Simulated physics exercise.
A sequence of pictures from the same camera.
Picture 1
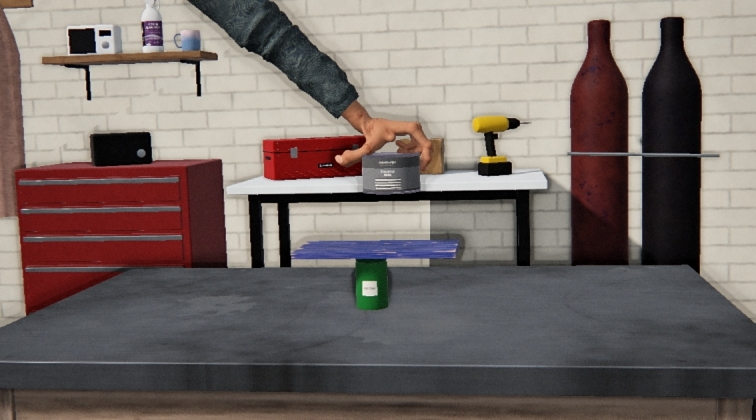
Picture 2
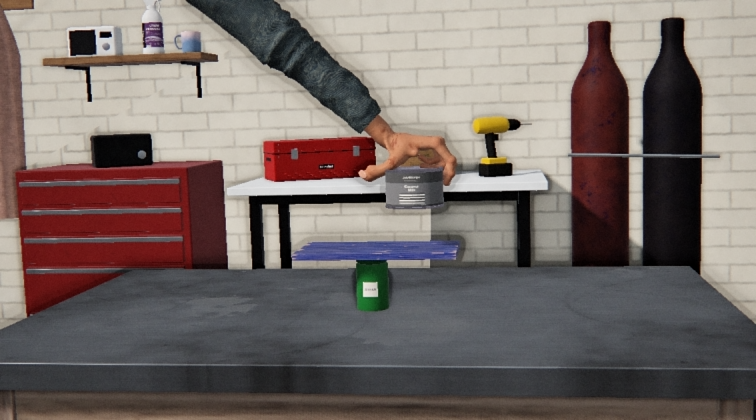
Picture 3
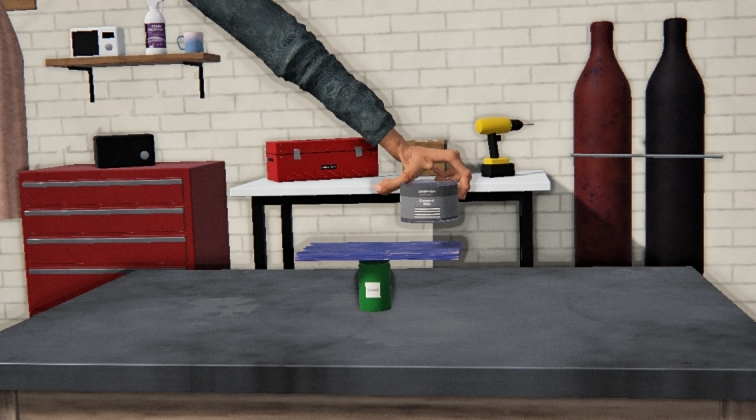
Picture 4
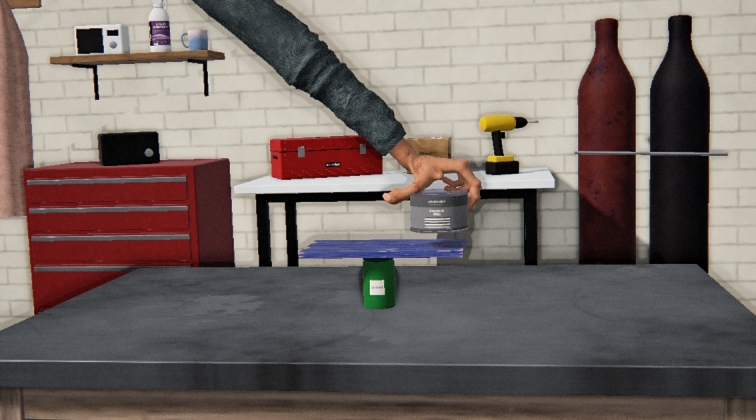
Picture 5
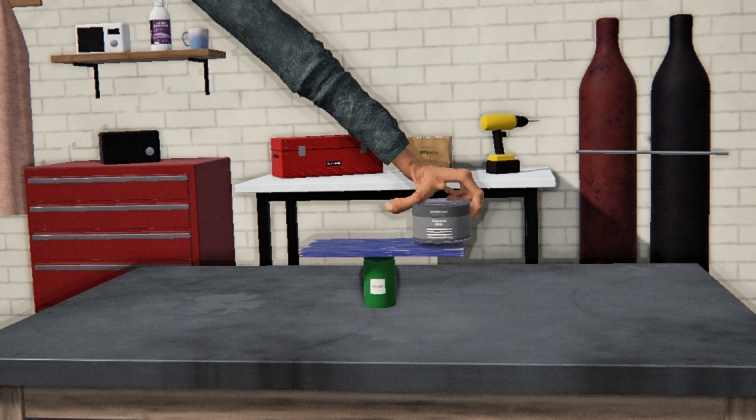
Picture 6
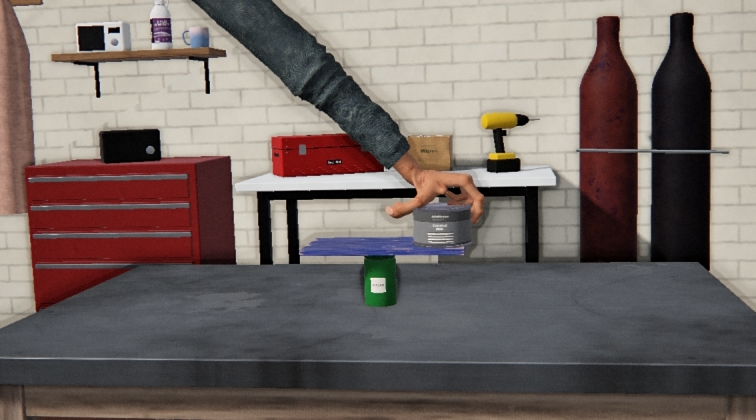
A hand in a dark grey-green sleeve reaches from the upper left over a dark worktop in a workshop, seen from the front and slightly above. On the worktop stands a green jar with a purple-blue slab across its top, before a red drawer cabinet, toolbox, yellow drill and two tall cylinders. The hand carries a grey tub rightward and down to the slab's right end, as the view shifts slightly.
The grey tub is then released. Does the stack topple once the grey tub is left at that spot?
Yes, it topples.
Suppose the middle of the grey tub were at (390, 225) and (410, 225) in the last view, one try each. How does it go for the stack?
Try one: The stack remains standing; try two: The stack collapses.
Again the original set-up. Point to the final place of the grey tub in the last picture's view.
Around (457, 273).
Then, 0.30 s on from there, grey tub now fallen; blue board turned 41° from how it was put.
Then, 0.40 s on from there, blue board turned 55° from how it was put.
Then, 1.10 s on from there, blue board turned 43° from how it was put.
In the end, fallen, grey tub; toppled in the stack, blue board; green jar unmoved. At the end, from the last picture's camera, grey tub near (457, 273). The stack loses its balance.
